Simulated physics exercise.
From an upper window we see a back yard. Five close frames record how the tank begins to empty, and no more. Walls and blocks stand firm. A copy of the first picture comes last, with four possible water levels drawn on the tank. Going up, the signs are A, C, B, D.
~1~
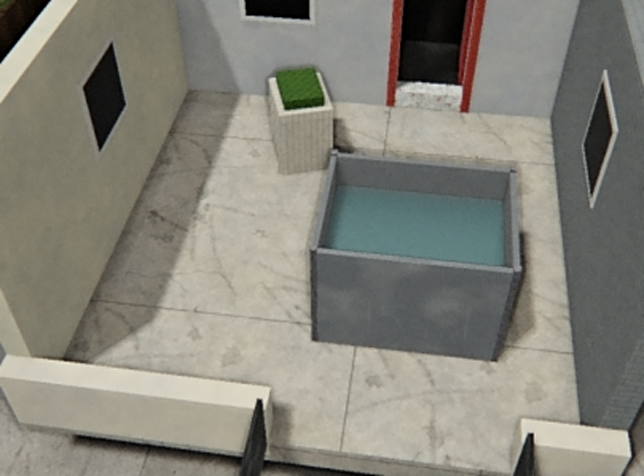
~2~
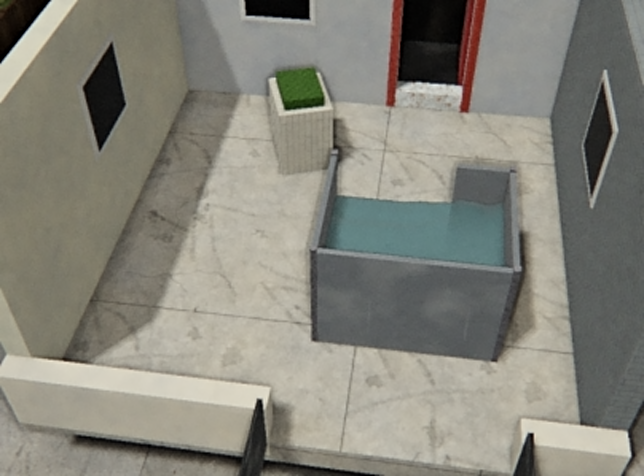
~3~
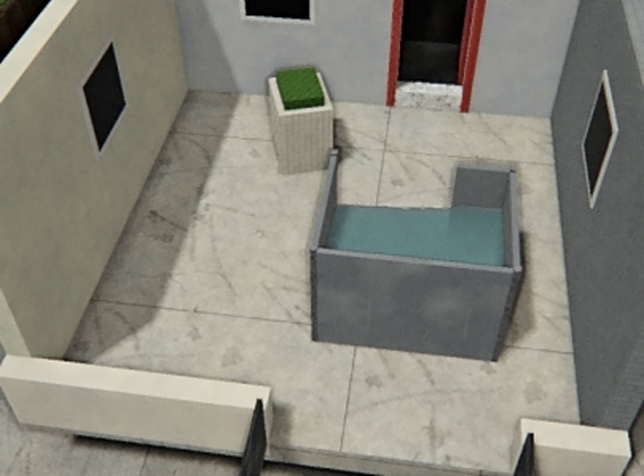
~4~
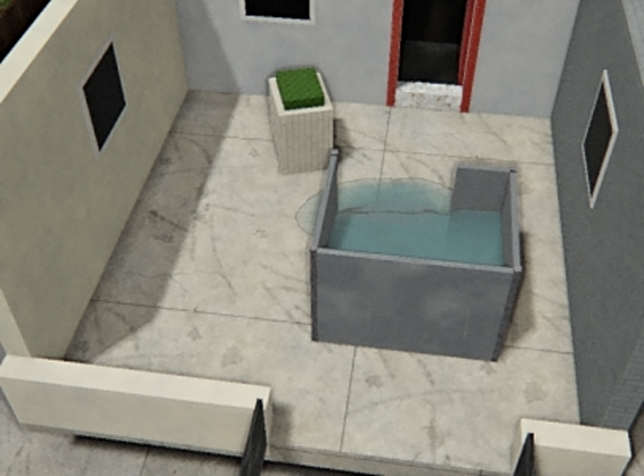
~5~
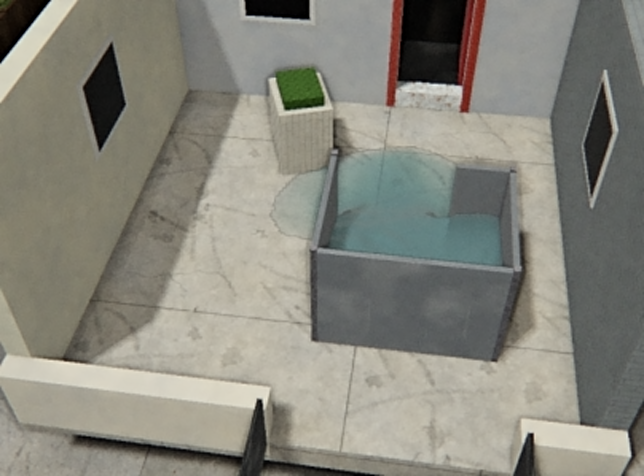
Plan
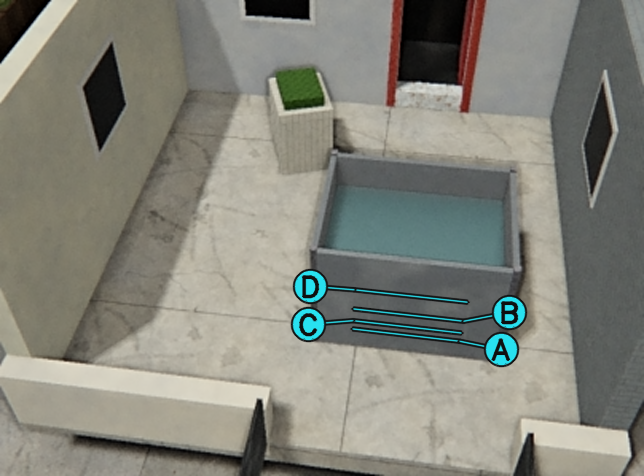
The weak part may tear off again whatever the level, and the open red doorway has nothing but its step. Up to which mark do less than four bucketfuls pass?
Use line B.
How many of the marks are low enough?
Three of the four.
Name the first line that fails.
Here it is line D.
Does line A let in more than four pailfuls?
No, that is safe.
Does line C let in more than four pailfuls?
No.
On the marked copy, A at (405, 335); B at (408, 315); C at (406, 326); D at (410, 295); from the bottom up A, C, B, D.
Choosing A, nothing gets over.
Choosing B, a splash gets over, under a bucket.
Choosing C, nothing gets over.
Choosing D, about 8 bucketfuls get in.
